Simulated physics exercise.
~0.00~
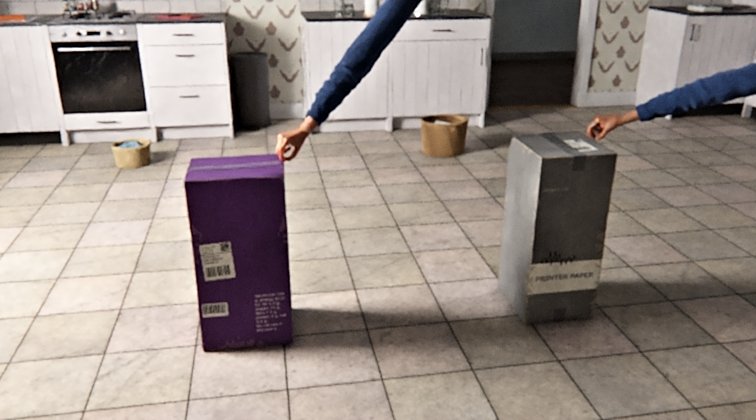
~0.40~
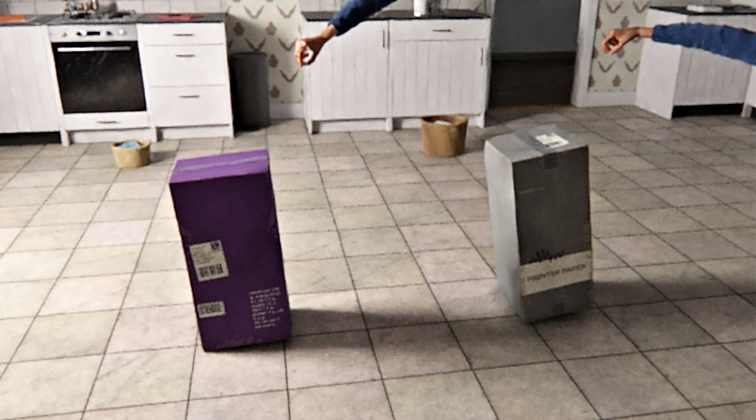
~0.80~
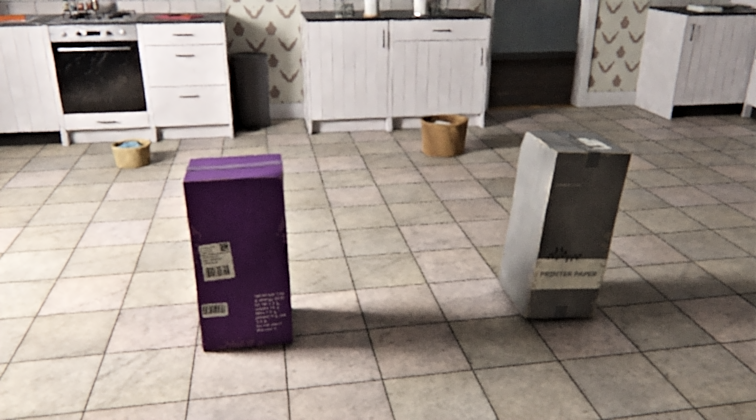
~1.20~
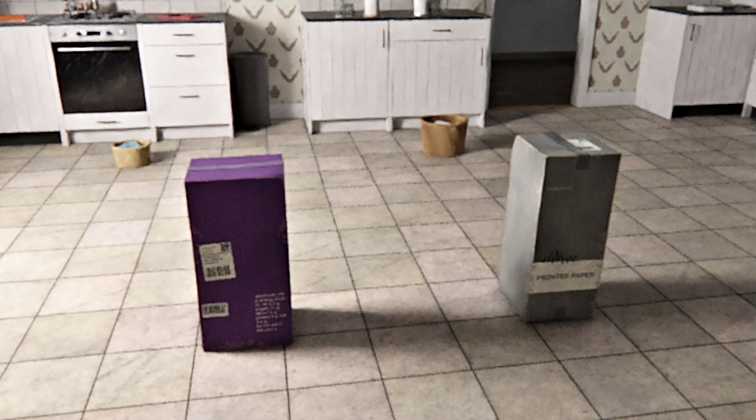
Two tall boxes, purple and grey, tilt left as hands withdraw, then rock back upright.
